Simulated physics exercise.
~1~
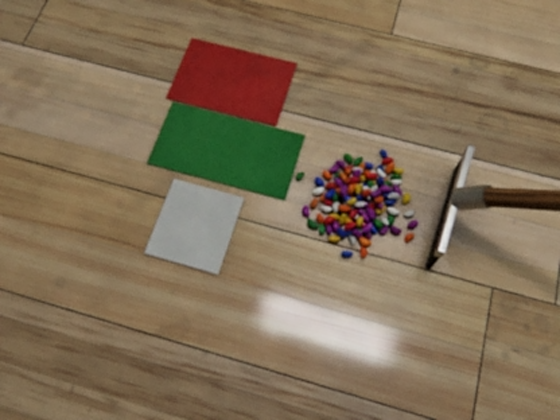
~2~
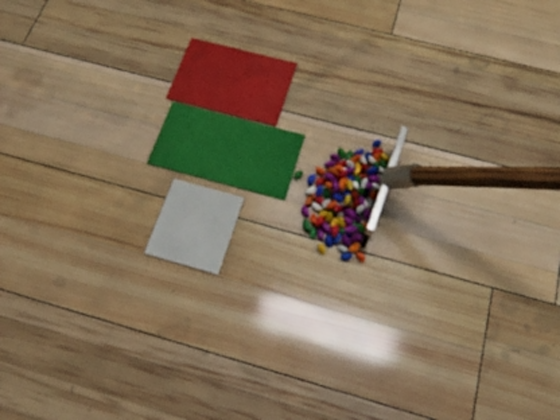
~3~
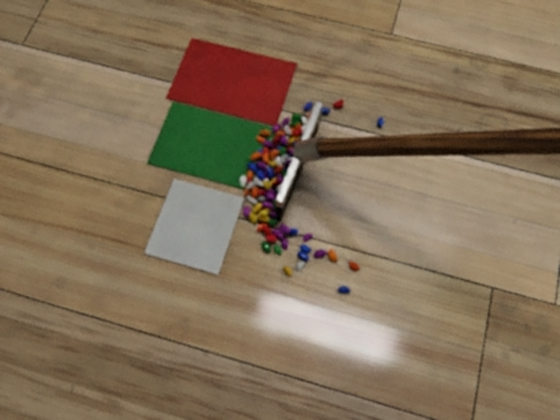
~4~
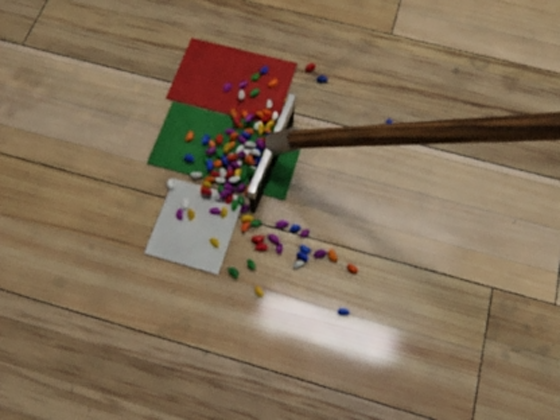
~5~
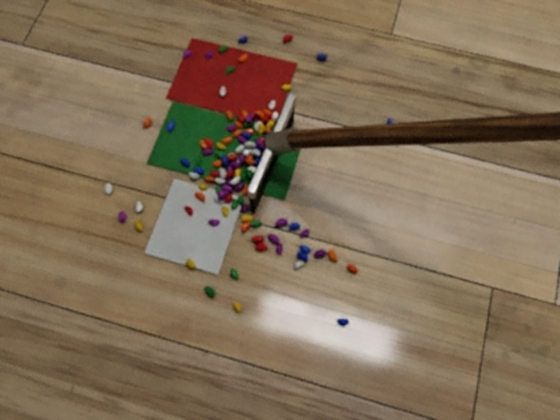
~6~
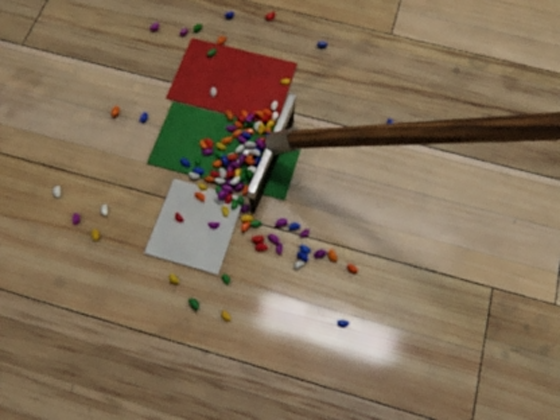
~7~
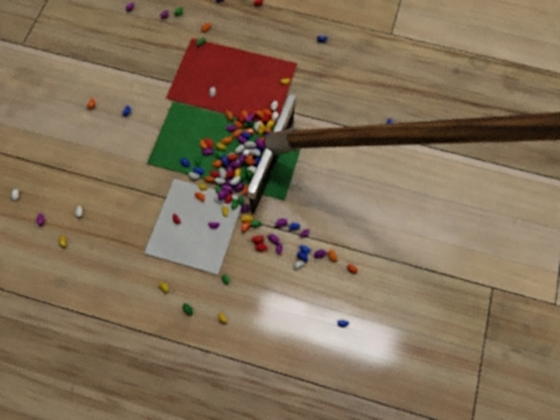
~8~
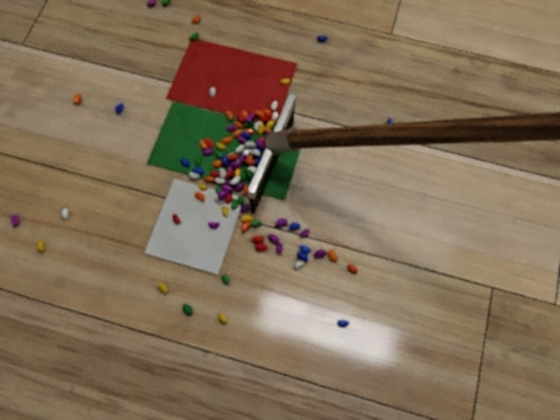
On a wood-plank floor, red, green and white mats lie in a column at the left, with a heap of colourful jelly beans to their right. A squeegee on a long wooden handle starts just right of the heap and slides left into it. It pushes the beans onto the green mat, while some slip past its ends and trail behind. The blade then halts over the green mat's right part, and loose beans scatter onward across the red and white mats and the floor beyond. At the end, the largest cluster sits on green, with strays spread widely around.
